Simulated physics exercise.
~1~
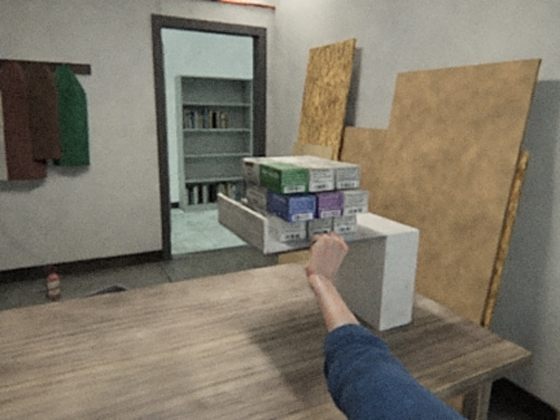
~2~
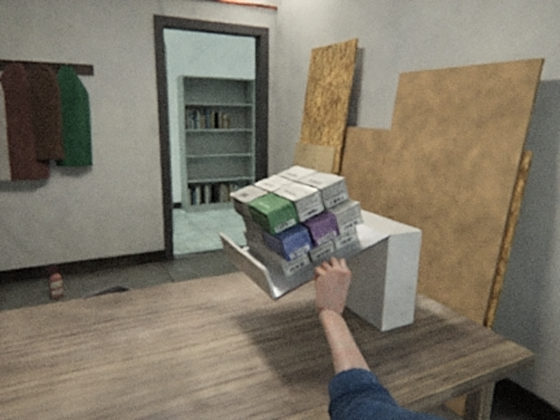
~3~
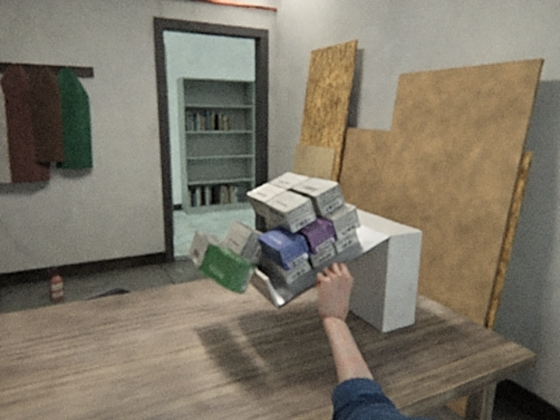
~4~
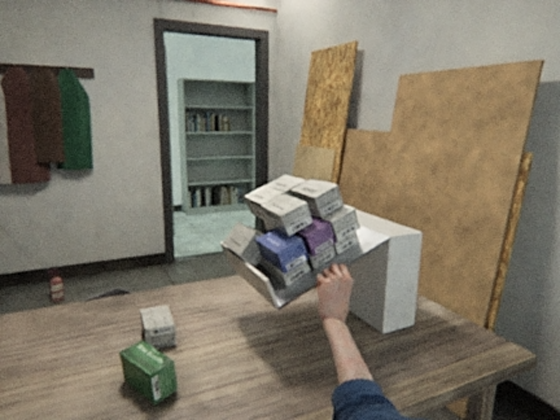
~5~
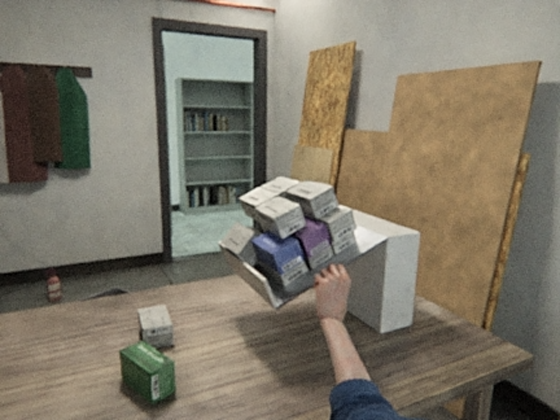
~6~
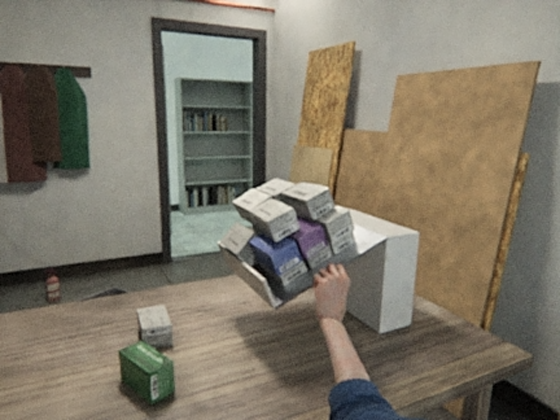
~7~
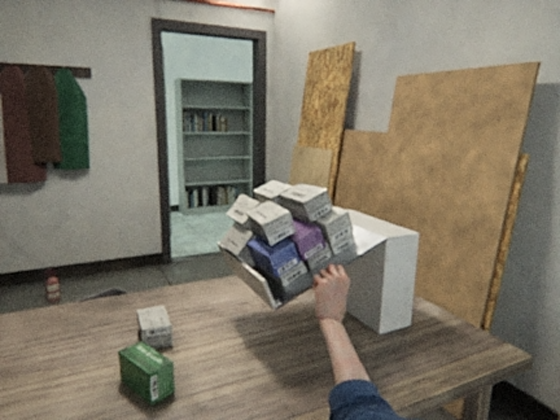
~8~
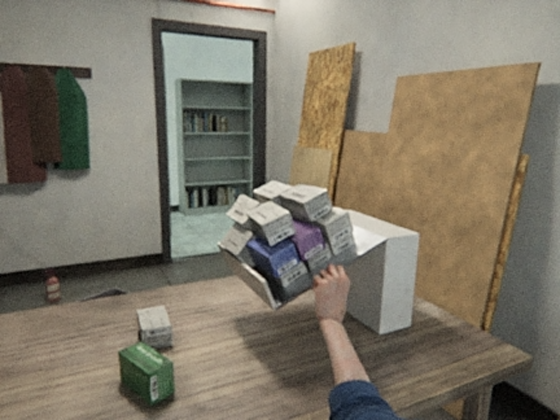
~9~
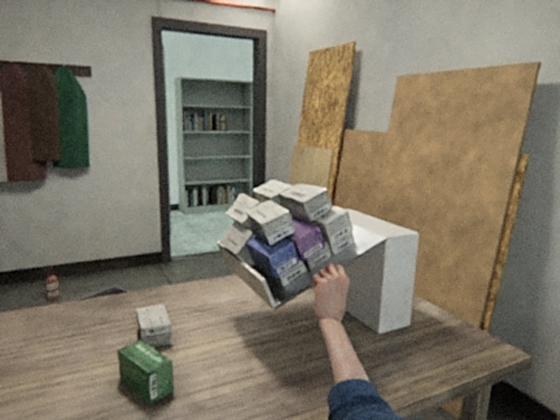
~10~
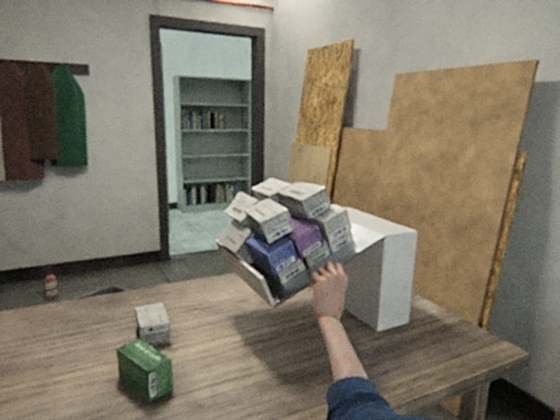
In a grey room with a wooden table, a hand holds a tray of stacked small boxes as it tilts down to the left; the green box and a white one tumble onto the table, while the blue and purple boxes stay aboard the sloping tray.
